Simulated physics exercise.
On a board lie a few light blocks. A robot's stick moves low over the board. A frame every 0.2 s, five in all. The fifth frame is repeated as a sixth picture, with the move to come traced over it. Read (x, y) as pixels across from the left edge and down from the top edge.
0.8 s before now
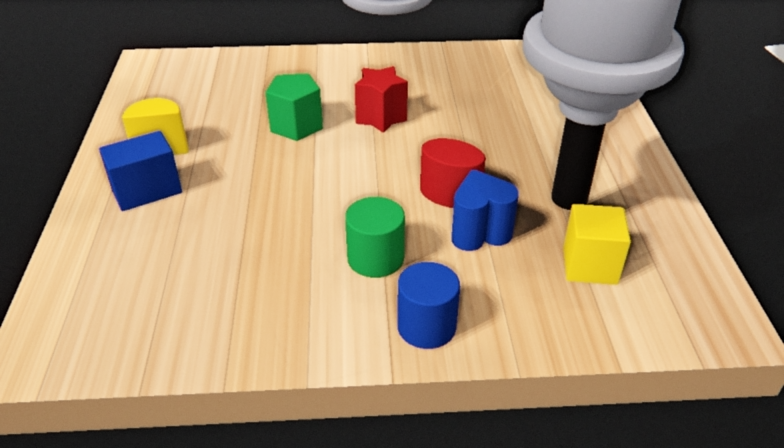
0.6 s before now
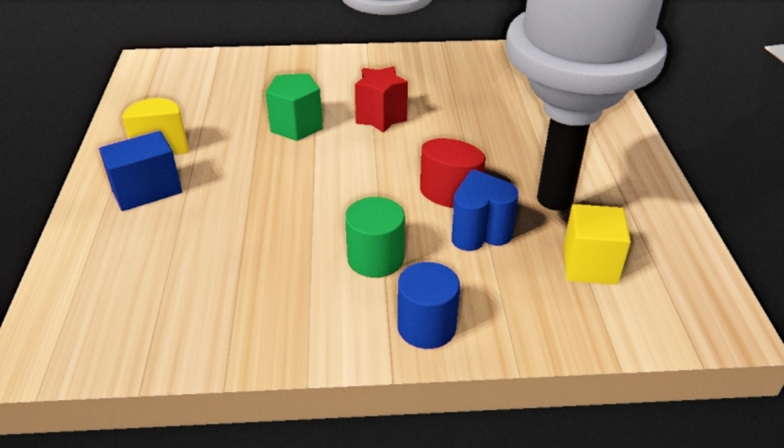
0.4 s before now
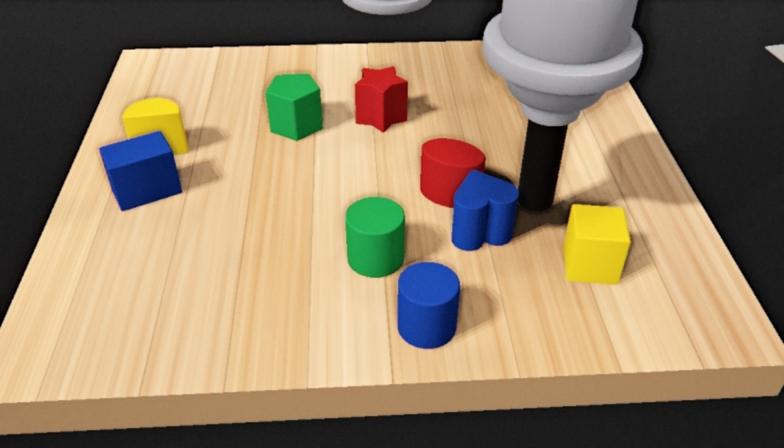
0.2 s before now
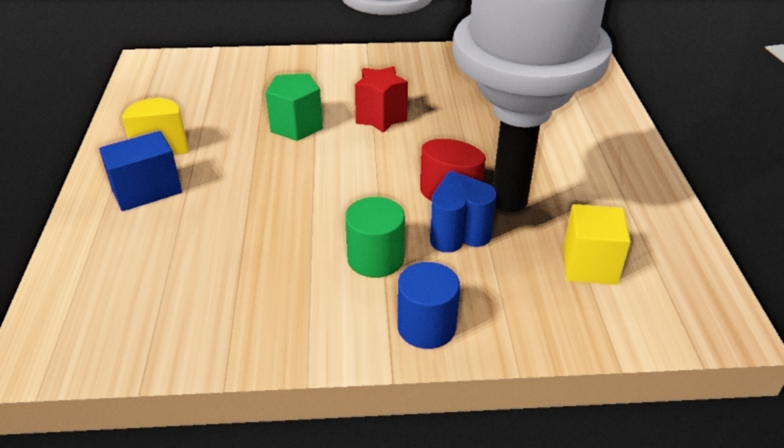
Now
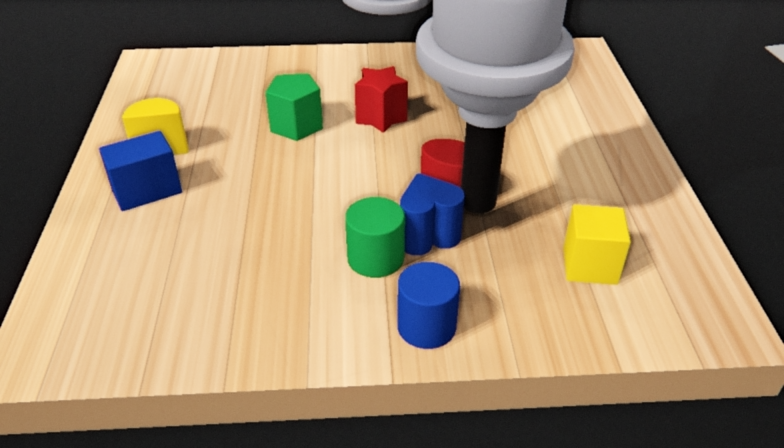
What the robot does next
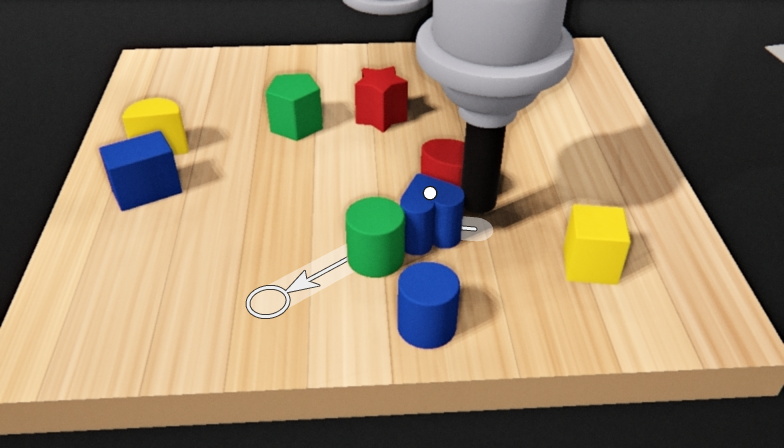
A robot's black stick moves left across the board and pushes the blue heart block left.
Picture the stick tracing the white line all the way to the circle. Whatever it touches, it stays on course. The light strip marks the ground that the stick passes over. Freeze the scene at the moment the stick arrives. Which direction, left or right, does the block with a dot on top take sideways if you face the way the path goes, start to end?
It goes toward the right-hand side.
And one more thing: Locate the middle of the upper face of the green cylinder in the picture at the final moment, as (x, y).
Roughly at (214, 282).
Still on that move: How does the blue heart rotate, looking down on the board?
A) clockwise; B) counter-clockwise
The correct letter is A.
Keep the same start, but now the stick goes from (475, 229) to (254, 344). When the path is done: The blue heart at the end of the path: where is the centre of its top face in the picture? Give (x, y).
At roughly (362, 204).
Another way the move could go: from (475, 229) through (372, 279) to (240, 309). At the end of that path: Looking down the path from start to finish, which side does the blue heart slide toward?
That's a shift to the right.
Path on the board, from (475, 229) through (401, 232) and (337, 264) to (268, 302); the dot is on the blue heart.
The first path, step by step. One third of the way, stick at (401, 206); green cylinder at (309, 237); blue heart at (353, 203), turned 20° anticlockwise.
Two thirds of the way, stick at (334, 238); green cylinder at (260, 258); blue heart at (280, 220), turned 25° clockwise.
At the end, stick at (264, 275); green cylinder at (214, 282); blue heart at (243, 225), turned 90° clockwise; red oval block in place.
